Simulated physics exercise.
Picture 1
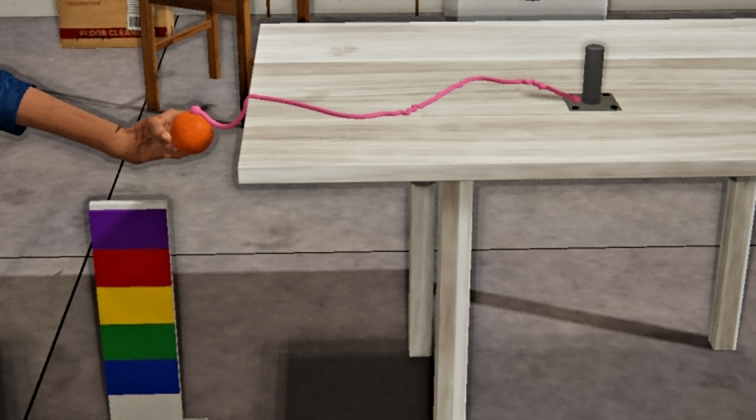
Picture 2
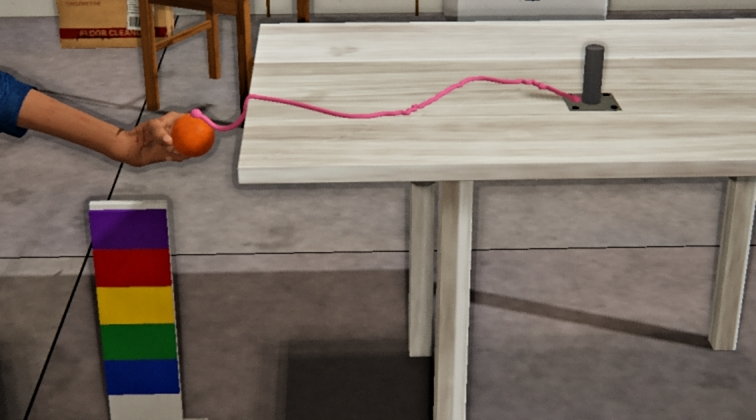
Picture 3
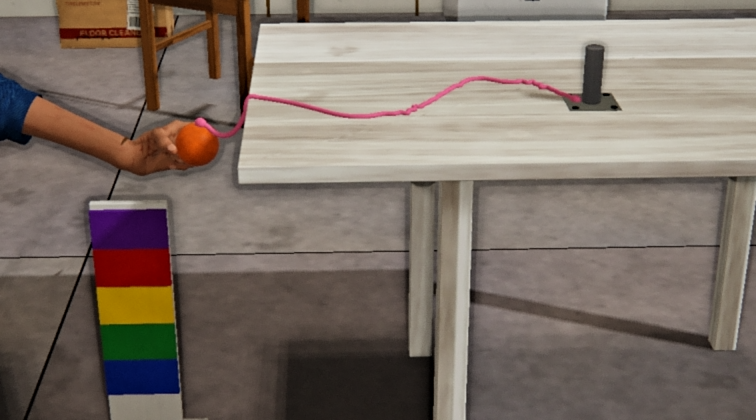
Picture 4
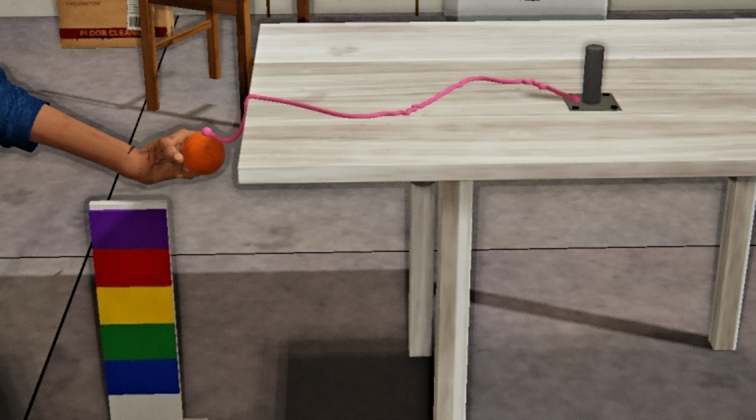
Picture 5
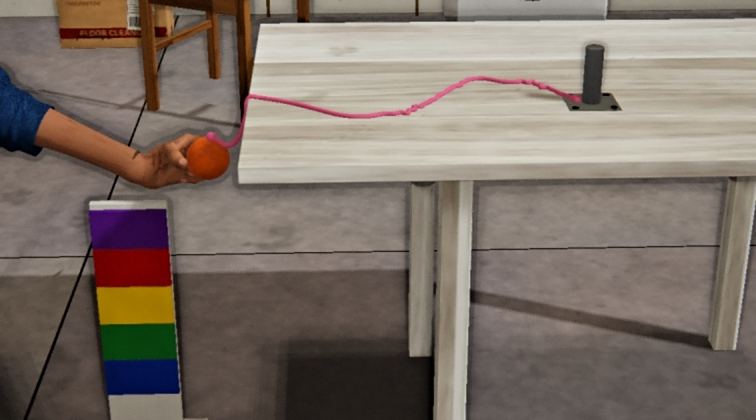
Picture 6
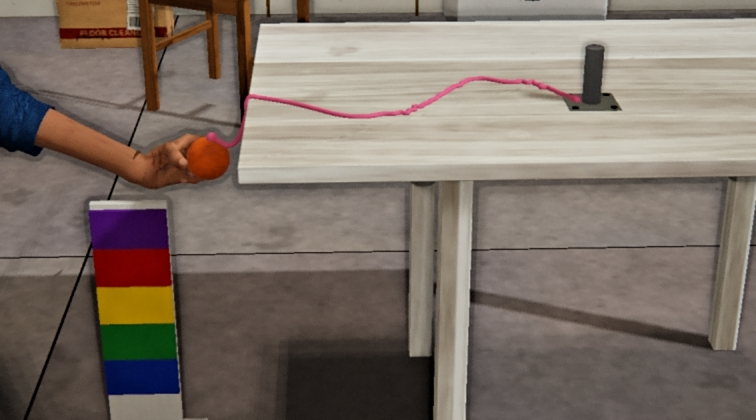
An arm in a blue sleeve reaches in from the left, holding an orange just off the end of a pale wooden table, seen from slightly above in a grey-floored room. A pink lead winds back across the tabletop to a dark post, and an upright strip below has purple, red, yellow, green and blue bands. The hand eases the orange slightly down and right, while the camera stays still.
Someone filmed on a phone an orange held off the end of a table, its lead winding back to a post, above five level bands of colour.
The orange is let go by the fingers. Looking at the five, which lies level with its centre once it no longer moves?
The yellow one lies level with its centre.
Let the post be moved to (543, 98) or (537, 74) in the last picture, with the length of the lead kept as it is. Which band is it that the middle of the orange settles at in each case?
It comes out green the first time and green the second time.
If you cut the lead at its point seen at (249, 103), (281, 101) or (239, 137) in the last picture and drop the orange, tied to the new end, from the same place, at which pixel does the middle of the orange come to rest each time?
Try by try: (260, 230), (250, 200) and (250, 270).
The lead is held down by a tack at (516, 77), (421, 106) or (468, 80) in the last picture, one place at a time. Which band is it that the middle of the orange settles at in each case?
Taking the three tries in turn, you'd get red, purple and red.
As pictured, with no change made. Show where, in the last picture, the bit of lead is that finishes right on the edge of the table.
It's near (358, 117) in the last picture.
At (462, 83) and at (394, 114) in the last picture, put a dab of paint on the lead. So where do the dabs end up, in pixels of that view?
(412, 98) and (283, 95), roughly.
Soon after, orange near (240, 287); level with red.
After that, orange near (269, 303); level with yellow.
In the end, orange near (256, 305); level with yellow. The yellow one.
